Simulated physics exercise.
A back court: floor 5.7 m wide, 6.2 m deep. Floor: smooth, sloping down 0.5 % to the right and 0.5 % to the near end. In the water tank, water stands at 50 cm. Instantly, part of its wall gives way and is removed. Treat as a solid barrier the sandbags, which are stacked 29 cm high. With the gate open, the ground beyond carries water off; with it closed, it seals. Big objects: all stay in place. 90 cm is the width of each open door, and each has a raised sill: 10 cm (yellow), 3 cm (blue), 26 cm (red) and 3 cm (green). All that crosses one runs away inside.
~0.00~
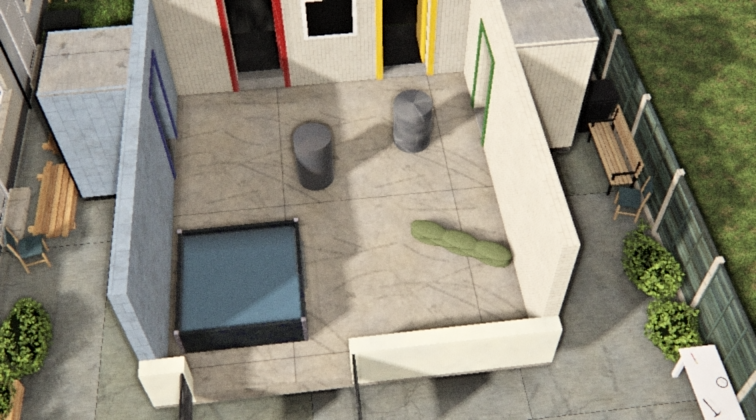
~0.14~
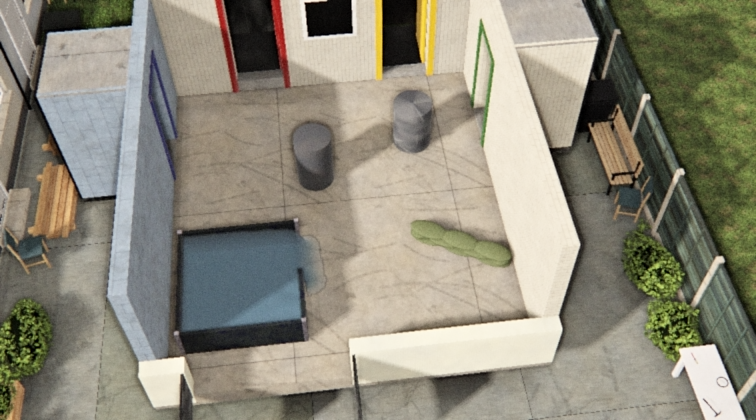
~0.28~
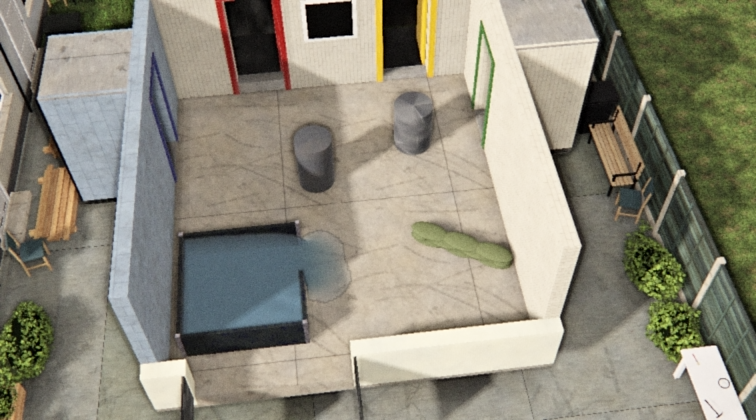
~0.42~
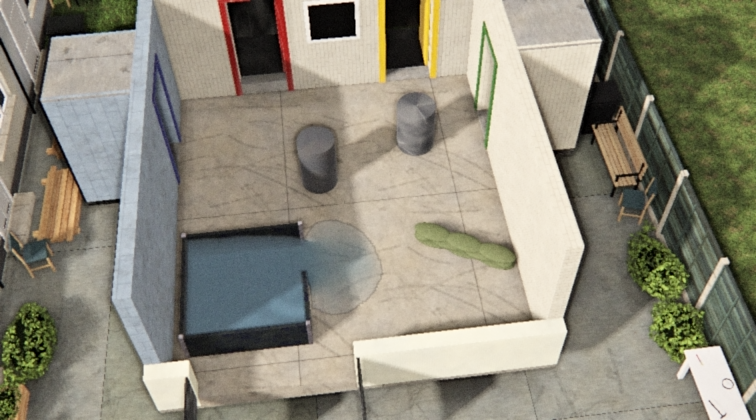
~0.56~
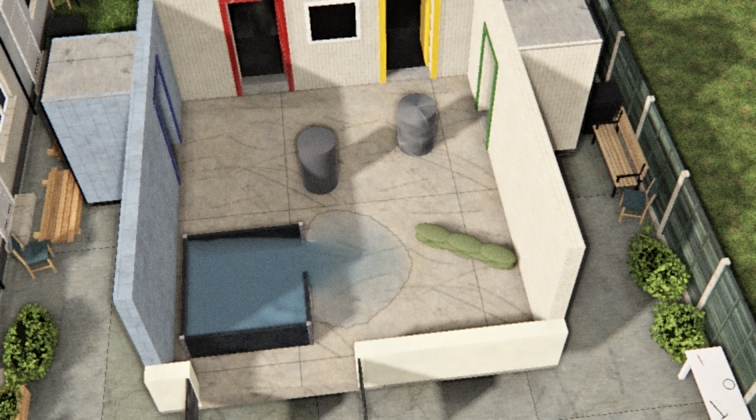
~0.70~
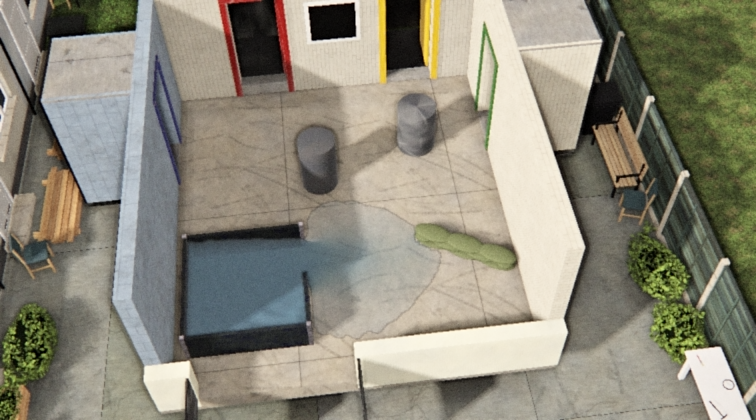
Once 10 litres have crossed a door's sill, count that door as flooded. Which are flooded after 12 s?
Outcome: Yellow door: Lags behind the figure, blue door: Lags behind the figure, red door: Lags behind the figure, green door: Outstrips the figure.
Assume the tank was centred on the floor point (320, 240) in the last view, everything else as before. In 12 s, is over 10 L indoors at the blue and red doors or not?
Against that limit: Blue above, red not over.
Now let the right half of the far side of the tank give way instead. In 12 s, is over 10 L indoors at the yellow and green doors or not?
Yellow: Within limit; green: Beyond limit.
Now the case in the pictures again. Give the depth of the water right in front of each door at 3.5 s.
You'd get yellow at 2 cm, blue at 0 cm, red at 0 cm, and green at 9 cm.
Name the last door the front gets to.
It would be the blue one.
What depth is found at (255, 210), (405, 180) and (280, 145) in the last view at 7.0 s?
Approximately 0, 3 and 1 centimetres, going through them in turn.
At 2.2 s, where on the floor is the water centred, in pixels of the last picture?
Near (324, 276).
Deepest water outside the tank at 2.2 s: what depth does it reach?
Some 33 cm deep.
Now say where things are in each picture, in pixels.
In the first frame, the water tank at (240, 277) is whole and still, 50 cm deep.
In the second frame, water pours out at (298, 259) and has run 0.6 m, to (315, 290); typically 8 cm deep outside, 50 cm at the water tank's back.
In the third frame, water pours out at (299, 262) and has run 0.8 m, to (342, 286); typically 8 cm deep outside, 50 cm at the water tank's back.
In the fourth frame, water pours out at (303, 264) and has run 1.2 m, to (376, 275); typically 6 cm deep outside, 50 cm at the water tank's back.
In the fifth frame, water pours out at (303, 264) and has run 1.7 m, to (405, 269); typically 5 cm deep outside, 50 cm at the water tank's back.
In the sixth frame, water pours out at (303, 264) and has run 2.2 m, to (434, 251); typically 4 cm deep outside, 46 cm at the water tank's back.
After 1.4 s water covers 25 % of the floor and is deepest (27 cm) near (317, 264); yellow door not reached, blue door not reached, red door not reached, green door not reached.
After 2.2 s water covers 35 % of the floor and is deepest (33 cm) near (534, 346); yellow door not reached, blue door not reached, red door not reached, green door 4 cm at the sill, 0 L in.
After 3.5 s water covers 45 % of the floor and is deepest (25 cm) near (514, 270); yellow door 2 cm at the sill, 0 L in, blue door not reached, red door not reached, green door 9 cm at the sill, 33 L in.
After 7.0 s water covers 70 % of the floor and is deepest (14 cm) near (514, 270); yellow door 6 cm at the sill, 0 L in, blue door not reached, red door 2 cm at the sill, 0 L in, green door 6 cm at the sill, 72 L in.
After 12.0 s water covers 90 % of the floor and is deepest (8 cm) near (526, 316); yellow door 4 cm at the sill, 0 L in, blue door 3 cm at the sill, 0 L in, red door 2 cm at the sill, 0 L in, green door 6 cm at the sill, 115 L in.
